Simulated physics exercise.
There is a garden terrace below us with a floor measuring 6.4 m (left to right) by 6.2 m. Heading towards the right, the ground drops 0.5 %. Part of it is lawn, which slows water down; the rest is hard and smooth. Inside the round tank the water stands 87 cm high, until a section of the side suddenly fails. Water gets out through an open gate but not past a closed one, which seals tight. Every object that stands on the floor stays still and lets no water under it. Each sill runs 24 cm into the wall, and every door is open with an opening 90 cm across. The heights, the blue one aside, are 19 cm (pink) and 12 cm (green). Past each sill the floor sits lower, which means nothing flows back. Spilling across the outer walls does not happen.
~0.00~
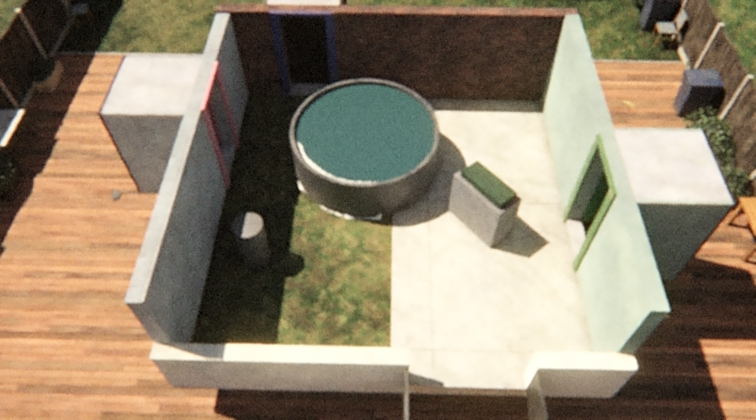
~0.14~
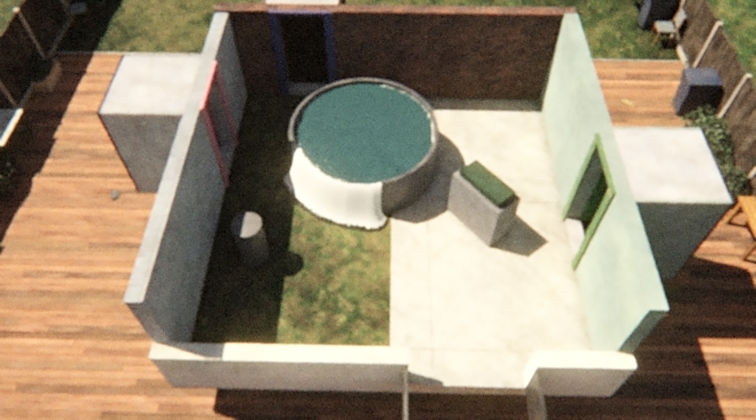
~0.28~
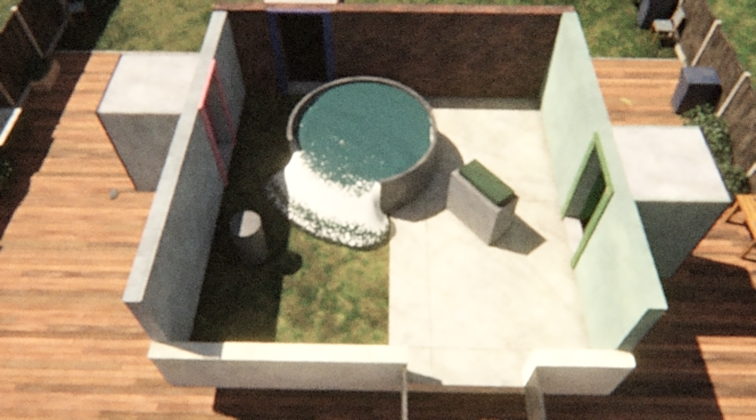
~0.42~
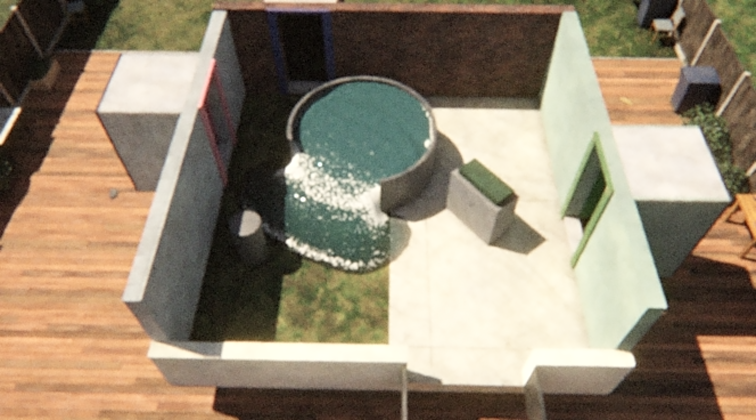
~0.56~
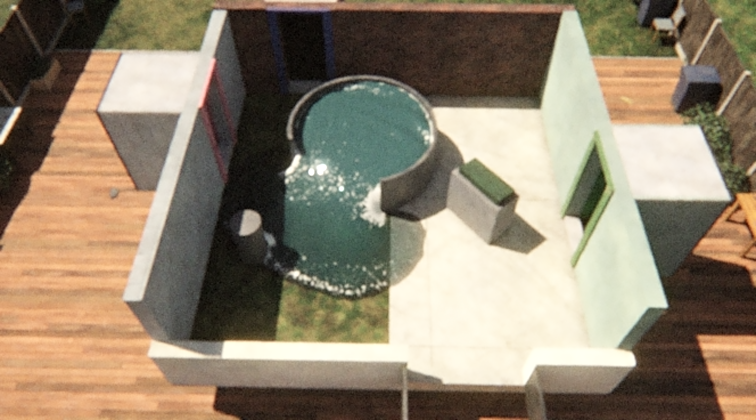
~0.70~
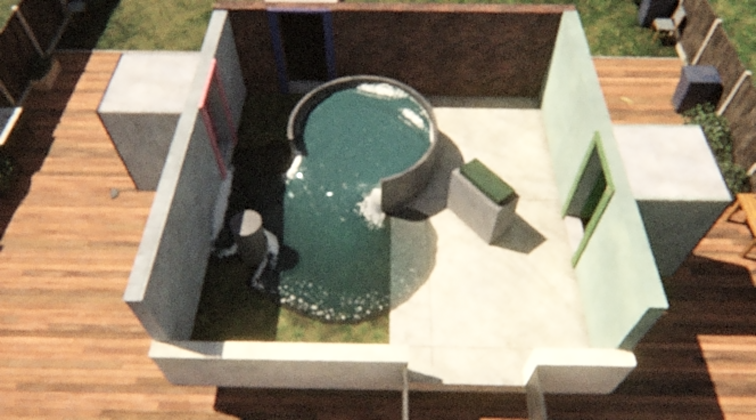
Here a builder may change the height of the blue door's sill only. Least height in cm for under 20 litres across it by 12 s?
Roughly 13 cm.
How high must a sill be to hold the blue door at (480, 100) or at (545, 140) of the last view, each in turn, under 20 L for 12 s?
14.0 and 12.5 cm.
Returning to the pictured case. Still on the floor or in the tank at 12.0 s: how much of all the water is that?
Something near 82 out of a hundred parts.
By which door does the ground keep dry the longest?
The answer is the green one.
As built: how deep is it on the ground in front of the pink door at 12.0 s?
Depth: Near 8.5 cm.
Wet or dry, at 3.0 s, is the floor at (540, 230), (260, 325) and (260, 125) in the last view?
Point by point, the first is spared, the second awash and the third awash.
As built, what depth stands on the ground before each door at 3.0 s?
Depths, in cm - pink: 13, green: 0, blue: 0.
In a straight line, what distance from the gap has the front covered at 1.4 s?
Around 3.8 m out.
After 1.4 s water covers 45 % of the floor, deepest (48 cm) near (264, 239); it has not reached the blue door.
After 3.0 s water covers 55 % of the floor, deepest (42 cm) near (217, 273); it has not reached the blue door.
After 12.0 s water covers 100 % of the floor, deepest (18 cm) near (552, 228); 9 cm at the blue door, 4 litres in over its 16 cm sill.
At the blue door as built, the water arrived by 3.3 s and peaked near 19 cm at 6.0 s.
Run again over the same 12 s with other heights there, 49 litres in over 11 cm, 8 litres over 15 cm. The limit of 20 litres is kept from about 13 cm up.
